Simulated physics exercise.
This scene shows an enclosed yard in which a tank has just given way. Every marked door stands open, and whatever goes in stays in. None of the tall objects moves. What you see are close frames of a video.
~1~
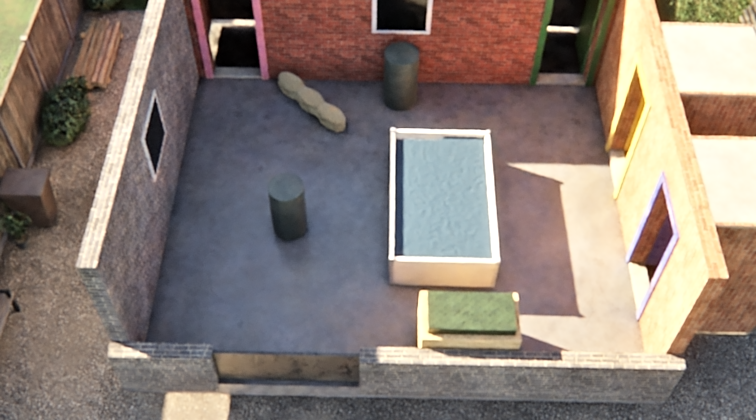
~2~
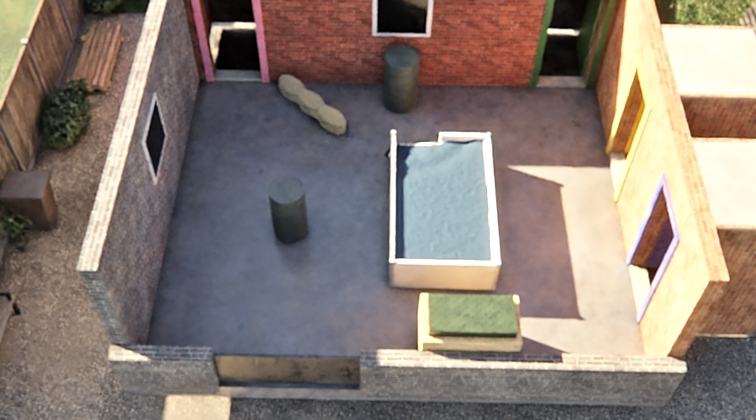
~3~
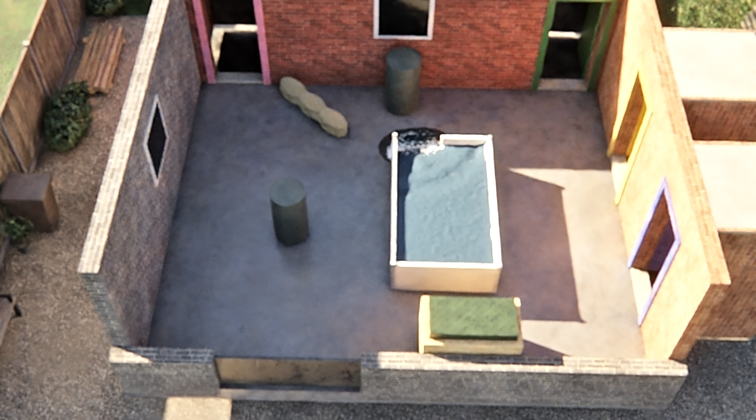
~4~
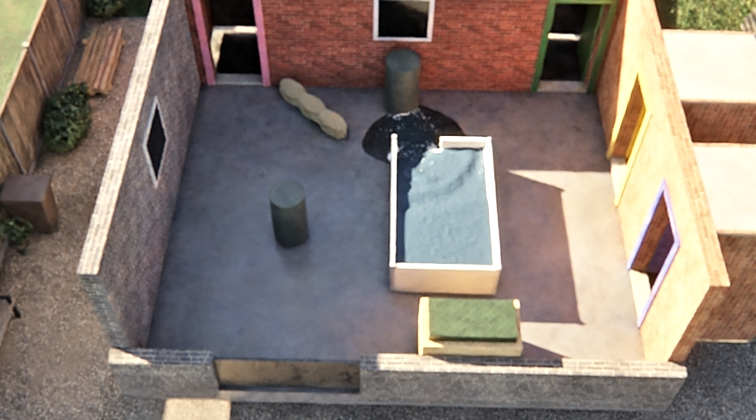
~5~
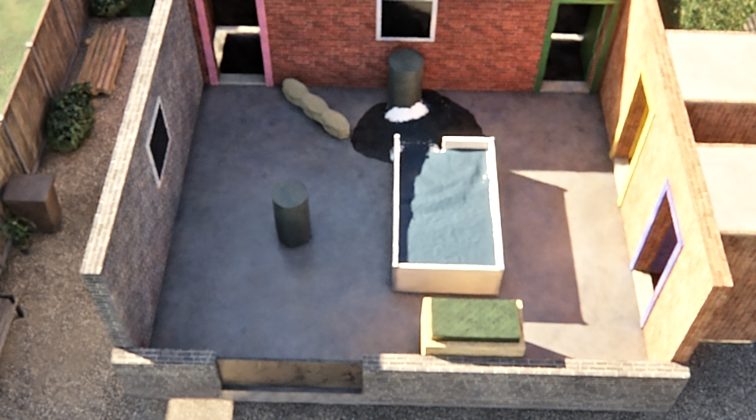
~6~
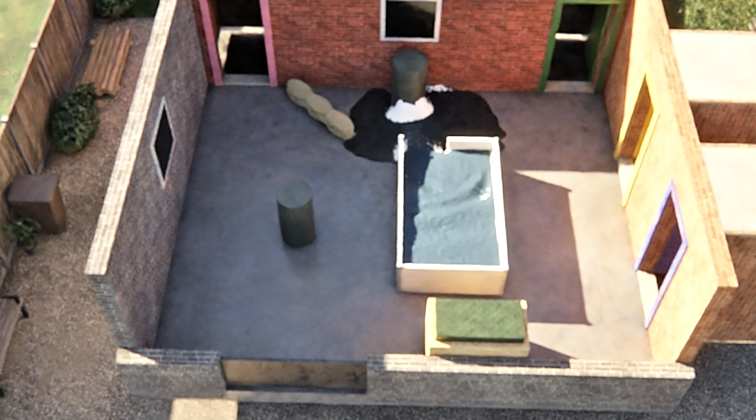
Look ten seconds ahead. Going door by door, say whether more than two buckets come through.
Through the yellow door, two or fewer; through the green door, more than two; through the pink door, two or fewer; through the blue door, two or fewer.
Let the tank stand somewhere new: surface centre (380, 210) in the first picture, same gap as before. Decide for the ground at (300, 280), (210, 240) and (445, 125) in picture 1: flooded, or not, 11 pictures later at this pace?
As listed: Untouched, untouched, reached.
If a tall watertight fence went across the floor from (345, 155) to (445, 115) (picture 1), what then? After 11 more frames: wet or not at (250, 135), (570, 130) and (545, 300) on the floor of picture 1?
Results in order: Bone-dry / swamped / bone-dry.
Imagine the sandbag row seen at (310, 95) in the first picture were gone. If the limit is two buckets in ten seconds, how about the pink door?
Pink door: Above the threshold.
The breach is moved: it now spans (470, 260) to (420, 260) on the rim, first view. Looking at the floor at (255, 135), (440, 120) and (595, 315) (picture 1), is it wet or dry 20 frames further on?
The first point is spared, the second spared, the third soaked.
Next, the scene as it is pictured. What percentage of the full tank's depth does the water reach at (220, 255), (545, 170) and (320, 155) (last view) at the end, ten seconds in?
Readings in sequence: 4, 6, 2 percent.
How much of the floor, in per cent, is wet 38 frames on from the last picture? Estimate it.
Roughly 70 percent.
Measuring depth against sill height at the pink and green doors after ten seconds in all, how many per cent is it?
Roughly 30 per cent, then 150 per cent.
A moment on, water covers 10 % of the floor; the yellow door not reached, the green door not reached, the pink door not reached, the blue door not reached.
Next, water covers 20 % of the floor; the yellow door not reached, the green door wet at the sill, nothing in, the pink door wet at the sill, nothing in, the blue door not reached.
Then, water covers 30 % of the floor; the yellow door wet at the sill, nothing in, the green door under two buckets in, the pink door wet at the sill, nothing in, the blue door not reached.
Later, water covers 70 % of the floor; the yellow door wet at the sill, nothing in, the green door over two buckets in, the pink door wet at the sill, nothing in, the blue door wet at the sill, nothing in.
In the end, water covers 90 % of the floor; the yellow door wet at the sill, nothing in, the green door over two buckets in, the pink door wet at the sill, nothing in, the blue door wet at the sill, nothing in.
